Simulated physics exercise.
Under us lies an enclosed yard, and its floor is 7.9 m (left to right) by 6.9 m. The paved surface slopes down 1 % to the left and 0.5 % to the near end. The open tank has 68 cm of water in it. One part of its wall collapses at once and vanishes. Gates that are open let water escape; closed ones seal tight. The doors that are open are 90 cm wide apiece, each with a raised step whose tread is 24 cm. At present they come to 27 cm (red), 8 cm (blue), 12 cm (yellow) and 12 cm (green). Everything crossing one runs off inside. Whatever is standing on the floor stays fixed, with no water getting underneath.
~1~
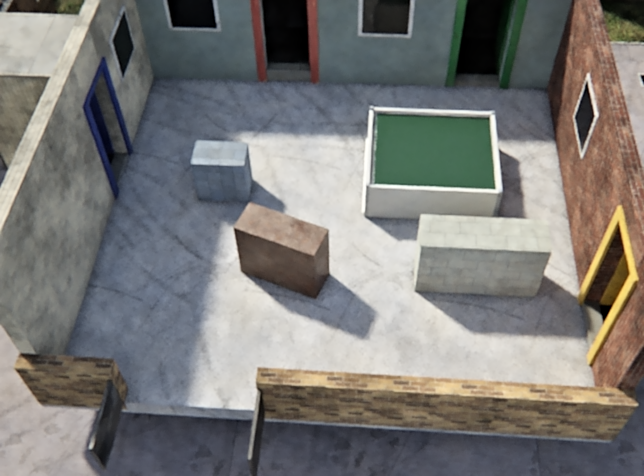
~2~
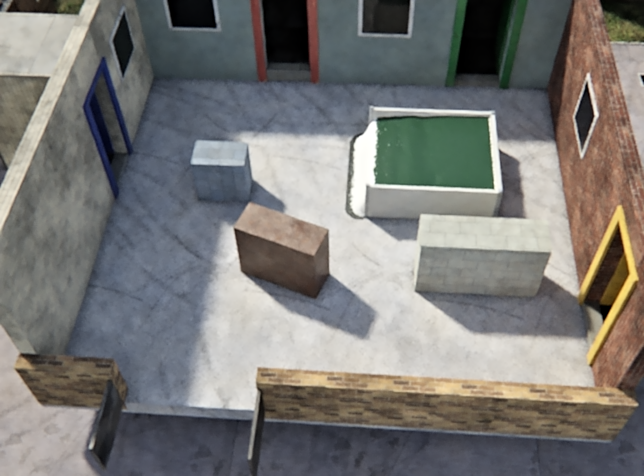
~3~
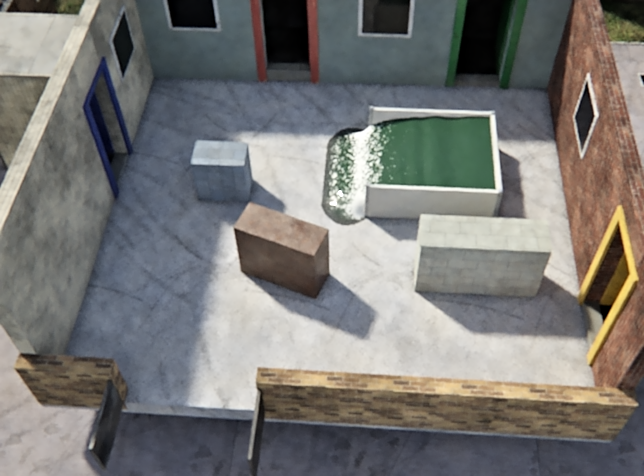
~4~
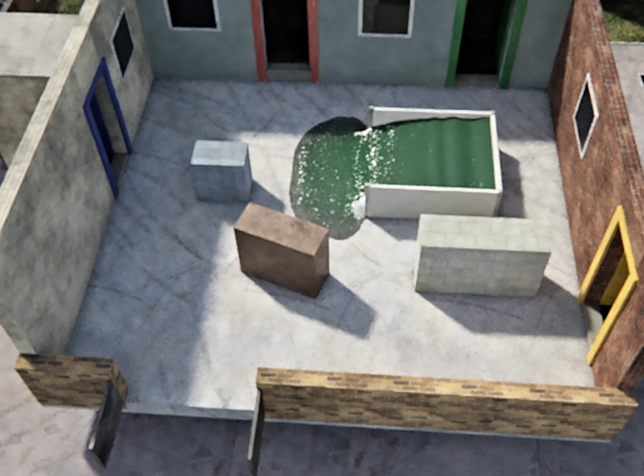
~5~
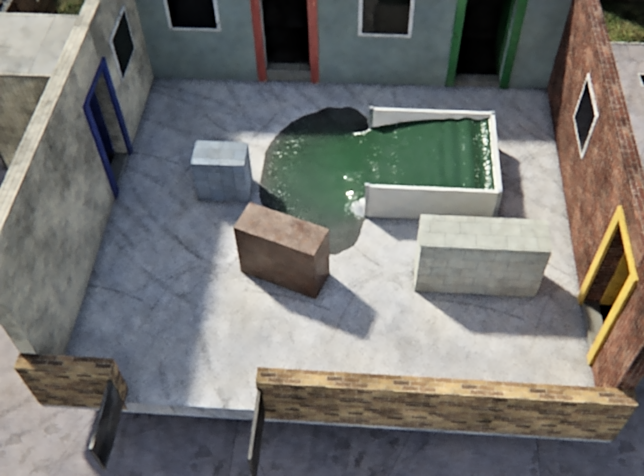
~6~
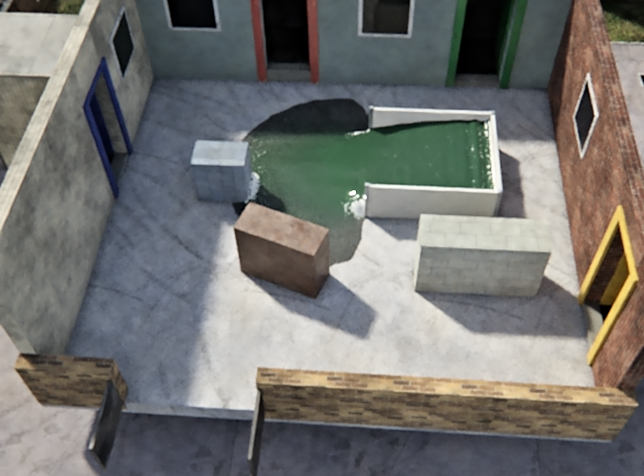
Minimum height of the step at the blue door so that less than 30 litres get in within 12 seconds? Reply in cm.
Roughly 14.5 cm.
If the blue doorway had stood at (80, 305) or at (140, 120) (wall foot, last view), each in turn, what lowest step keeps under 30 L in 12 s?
Minimums: About 12.0 cm and 24 cm.
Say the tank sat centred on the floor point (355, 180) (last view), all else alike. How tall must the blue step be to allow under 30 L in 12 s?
I'd put it at close to 20 cm.
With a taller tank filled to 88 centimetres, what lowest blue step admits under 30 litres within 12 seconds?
Roughly 21 centimetres.
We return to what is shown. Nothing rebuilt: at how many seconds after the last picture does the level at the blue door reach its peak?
Roughly at 1.6 s.
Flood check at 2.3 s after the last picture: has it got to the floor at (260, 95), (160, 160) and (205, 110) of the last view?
So the three spots come out swamped, swamped, swamped, in that order.
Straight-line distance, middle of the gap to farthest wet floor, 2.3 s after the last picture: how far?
6.2 metres.
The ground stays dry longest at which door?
Door: Yellow.
Then, 0.7 s after the last picture water covers 30 % of the floor, deepest (40 cm) near (260, 182); 7 cm at the blue door, 1 litre in over its 8 cm step.
Then, 2.3 s after the last picture water covers 50 % of the floor, deepest (38 cm) near (152, 85); 16 cm at the blue door, 60 litres in over its 8 cm step.
Then, 11.3 s after the last picture water covers 95 % of the floor, deepest (10 cm) near (111, 215); 7 cm at the blue door, 119 litres in over its 8 cm step.
At the blue door as built, the water peaked near 18 cm, 1.5 s after the last picture.
With a step of 12.5 cm, 49 litres would have come in within the 12 s; with 16.5 cm, 19 litres. So under 30 litres takes about 14.5 cm.
